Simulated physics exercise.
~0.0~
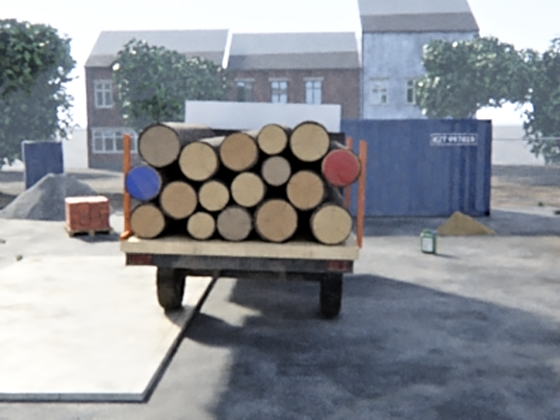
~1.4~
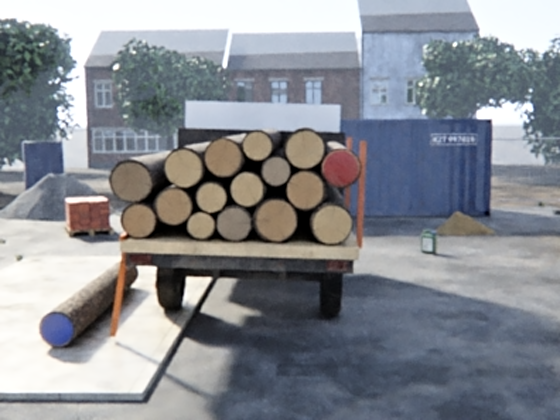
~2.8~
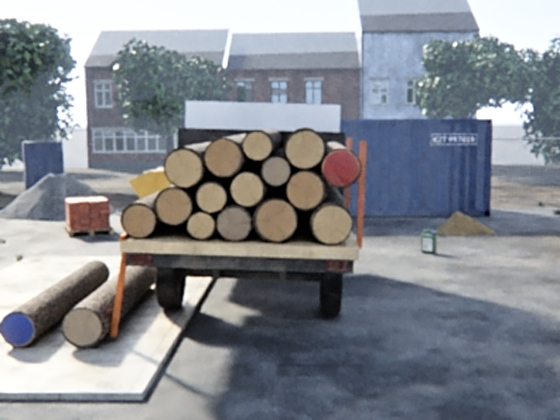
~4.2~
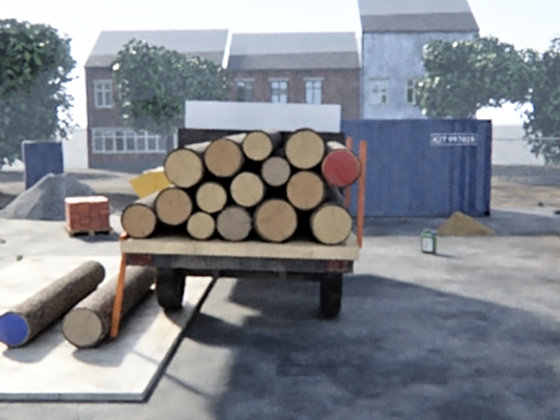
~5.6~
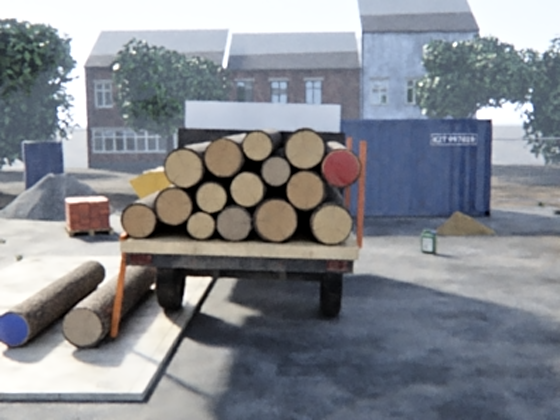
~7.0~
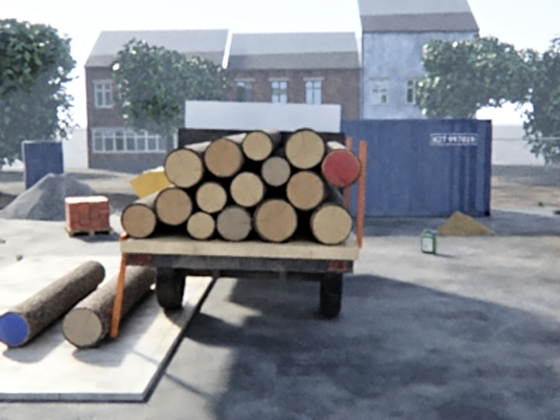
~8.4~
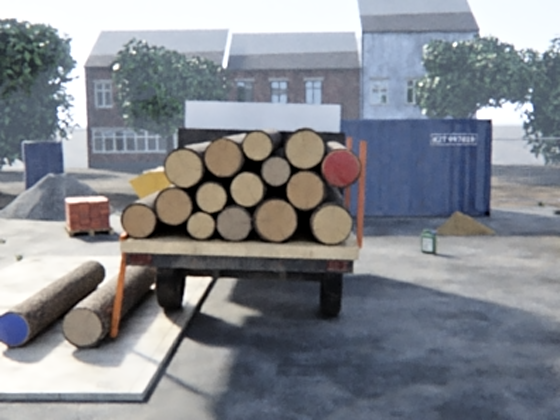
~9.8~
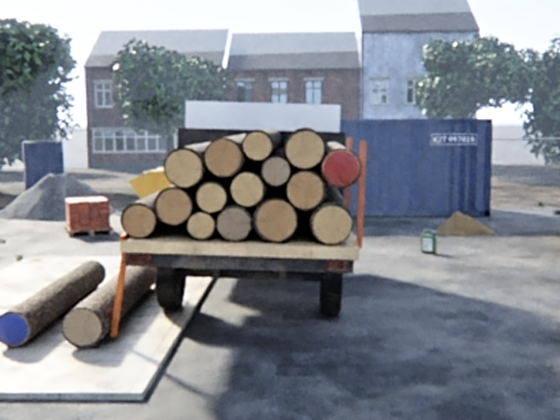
A parked flatbed lorry stacked with logs lost its left side posts, and the blue-ended log dropped off to the left, followed by a second log. Both came to rest side by side on the ground, while the red-ended one stayed up on the load.
